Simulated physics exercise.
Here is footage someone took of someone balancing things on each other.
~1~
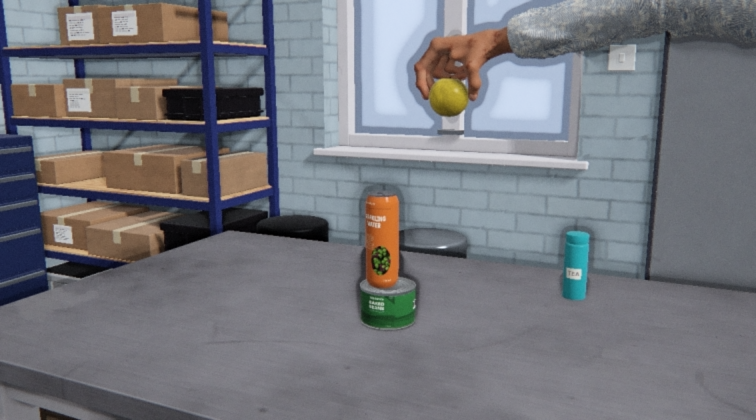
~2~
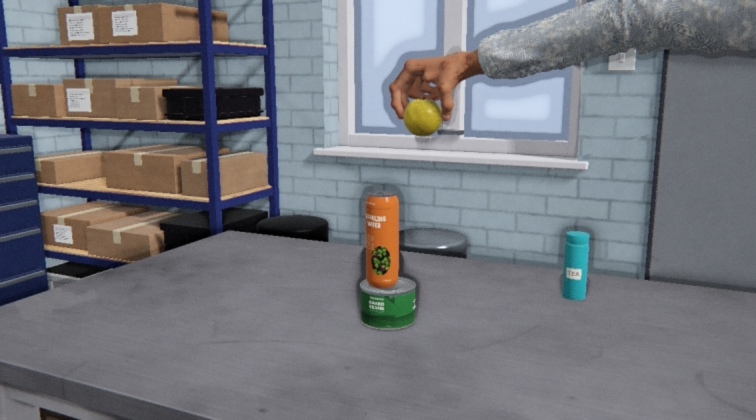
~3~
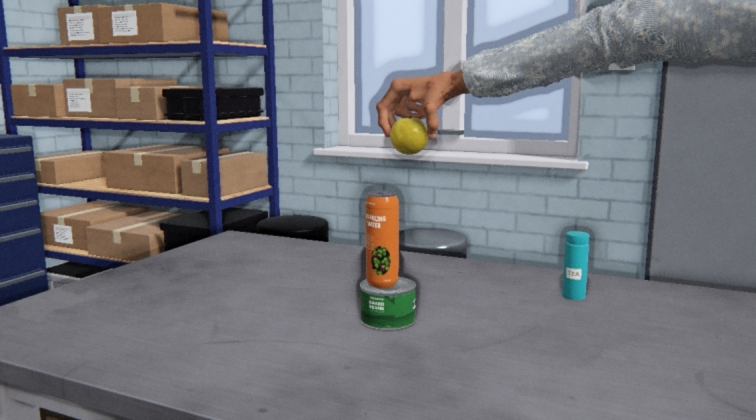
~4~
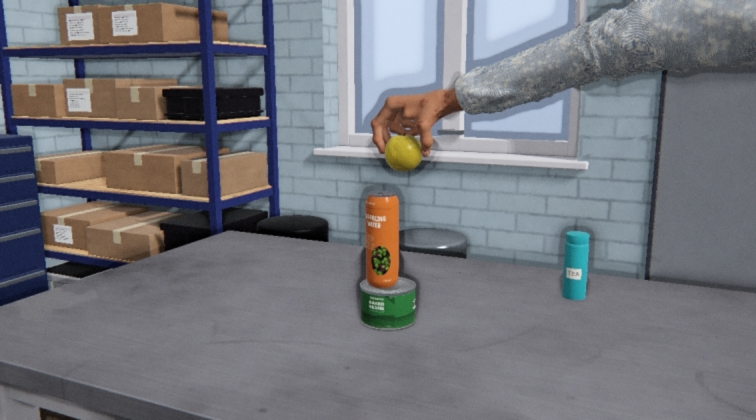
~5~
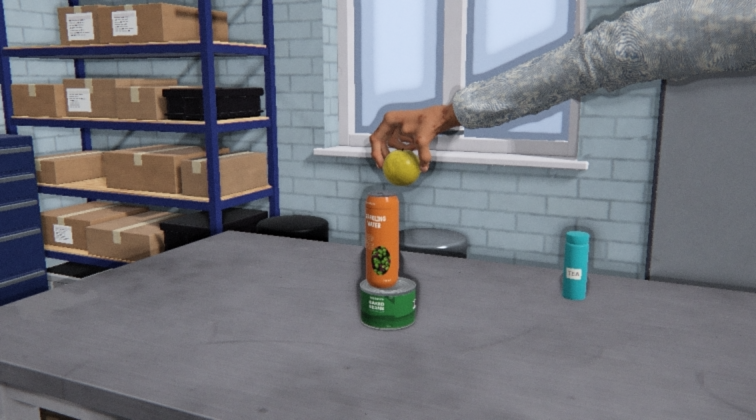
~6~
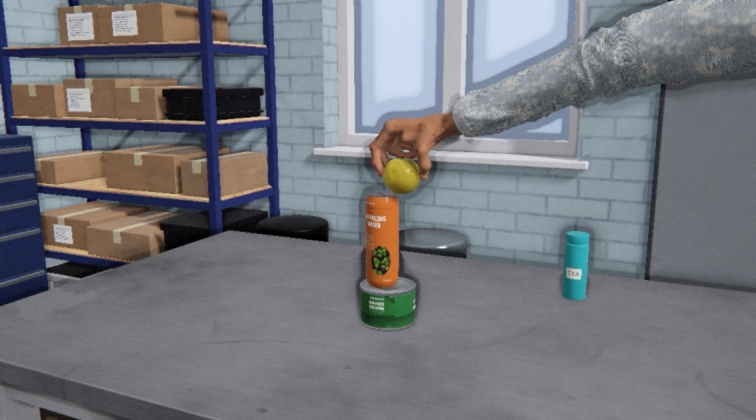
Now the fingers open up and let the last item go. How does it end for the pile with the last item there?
Unstable.
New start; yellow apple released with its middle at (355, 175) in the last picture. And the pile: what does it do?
Afterwards the pile tumbles over.
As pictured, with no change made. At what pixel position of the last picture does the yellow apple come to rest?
I'd say around (447, 314) in the last view.
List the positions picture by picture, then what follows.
In the first picture, on its way; yellow apple (449, 97); turquoise shaker (576, 266).
In the second picture, on its way; yellow apple (422, 117); orange can (382, 240).
In the third picture, on its way; yellow apple (409, 136); green tub (388, 303).
In the fourth picture, on its way; yellow apple (403, 152); turquoise shaker (576, 266).
In the fifth picture, on its way; yellow apple (402, 167); orange can (382, 240).
In the sixth picture, set down, still held; yellow apple (402, 176); green tub (388, 303).
Then, 0.40 s after the last picture, yellow apple now fallen.
Then, 0.50 s after the last picture, things are still on the move.
Then, 1.50 s after the last picture, nothing new.
At rest, fallen, yellow apple; the other 3 in place. Seen from the same camera at the end, yellow apple near (447, 314). The pile loses its balance.
